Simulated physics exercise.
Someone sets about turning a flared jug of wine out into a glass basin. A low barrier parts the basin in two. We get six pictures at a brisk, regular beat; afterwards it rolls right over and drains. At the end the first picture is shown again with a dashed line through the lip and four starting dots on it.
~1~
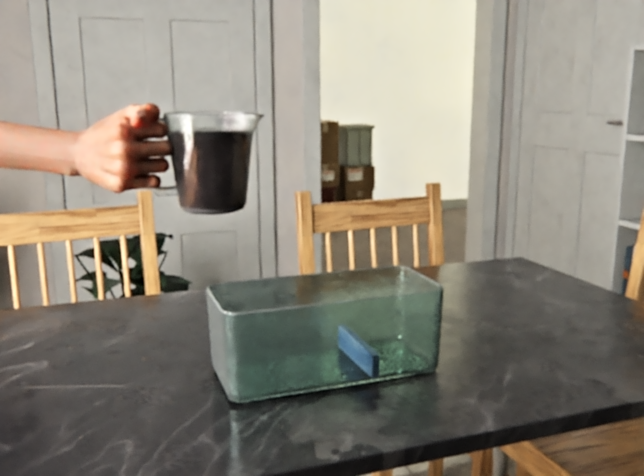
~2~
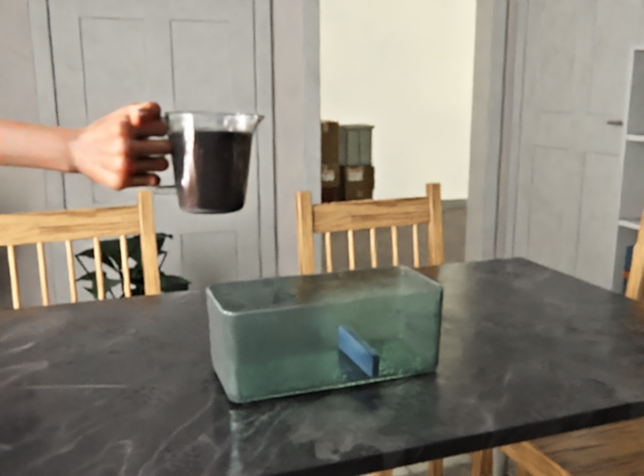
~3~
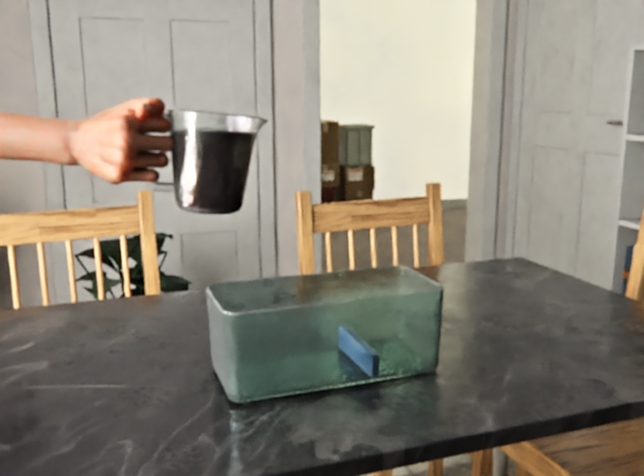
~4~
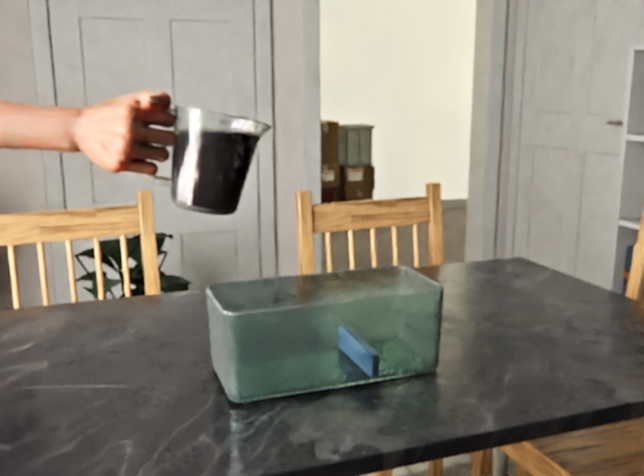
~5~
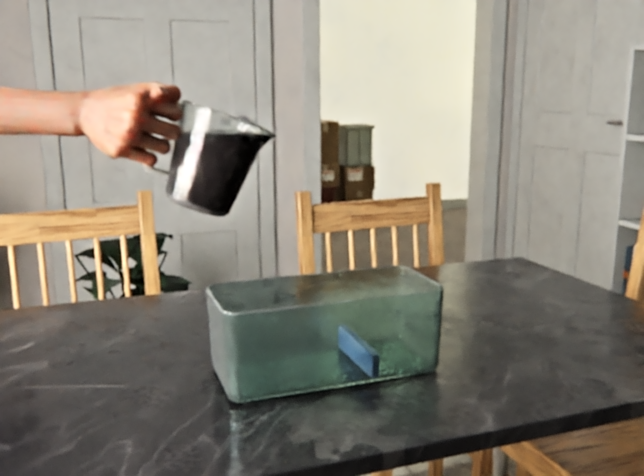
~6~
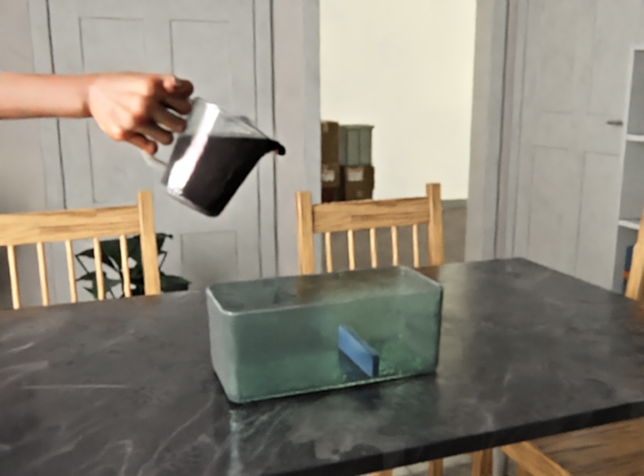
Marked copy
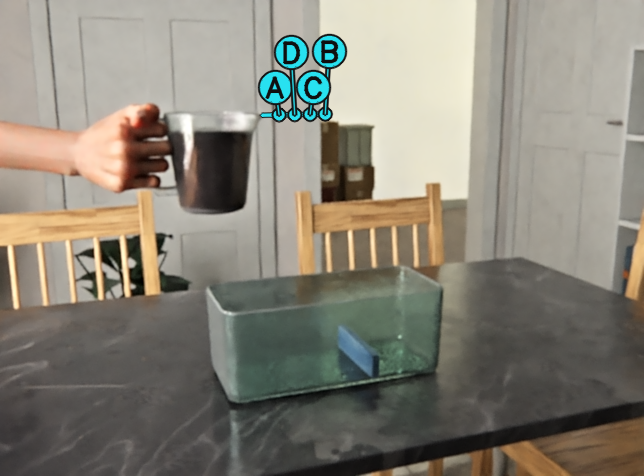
To begin with, a hand at the left holds a flared glass jug of dark liquid upright above a glass basin with a low blue barrier inside. The hand then tilts the jug steadily to the right, and the dark liquid reaches the lip and just begins to run over it.
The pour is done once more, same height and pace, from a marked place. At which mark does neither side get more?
D.
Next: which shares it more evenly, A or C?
It is C.
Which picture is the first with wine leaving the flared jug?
Picture 6.
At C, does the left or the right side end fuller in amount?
More ends on the right.
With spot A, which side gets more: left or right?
The left side.
On the marked copy, A at (279, 114); B at (325, 114); C at (310, 114); D at (294, 114).
With A, about 82 % ends left of the wall and 15 % right of it; 3 % is lost outside.
With B, about 28 % ends left of the wall and 70 % right of it.
With C, about 31 % ends left of the wall and 67 % right of it.
With D, about 46 % ends left of the wall and 52 % right of it.
